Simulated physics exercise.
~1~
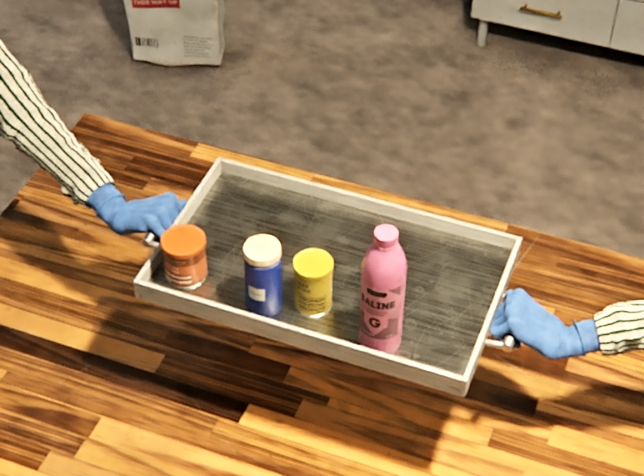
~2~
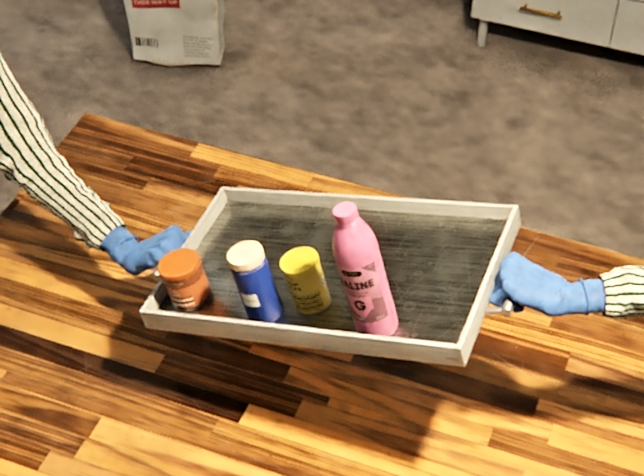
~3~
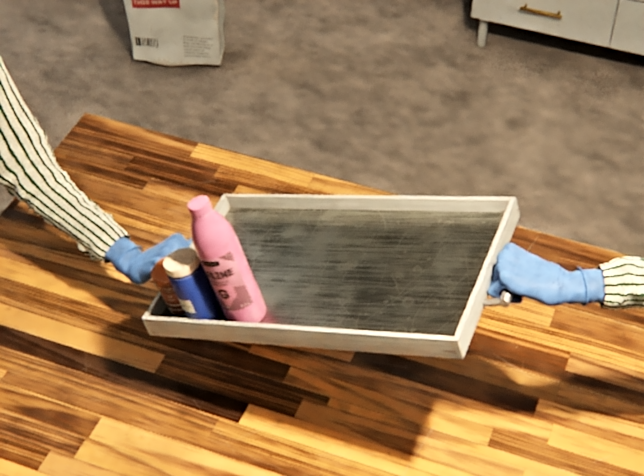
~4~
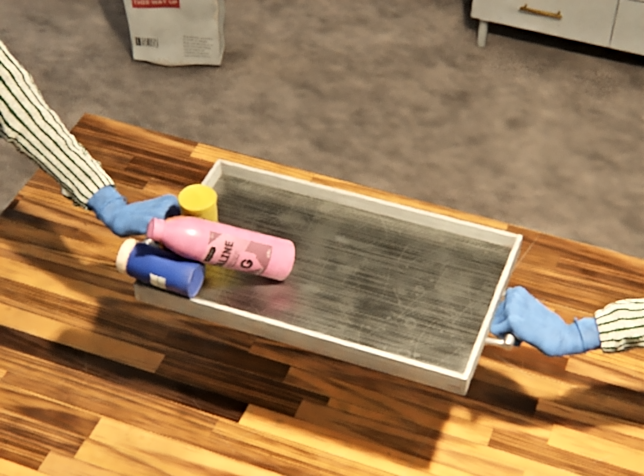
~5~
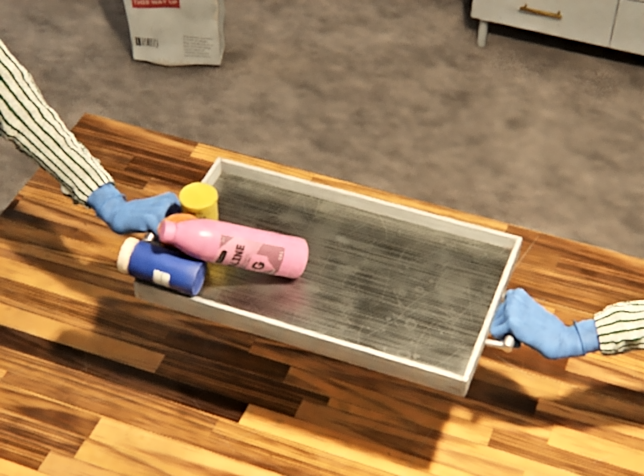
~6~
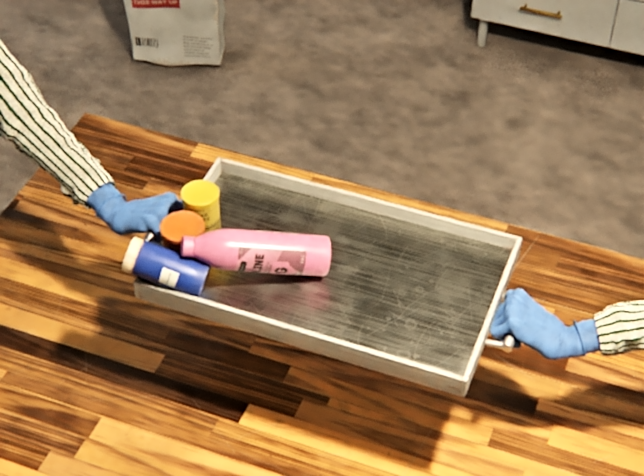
Four containers slide left as gloved hands tilt the tray, and two end up toppled.
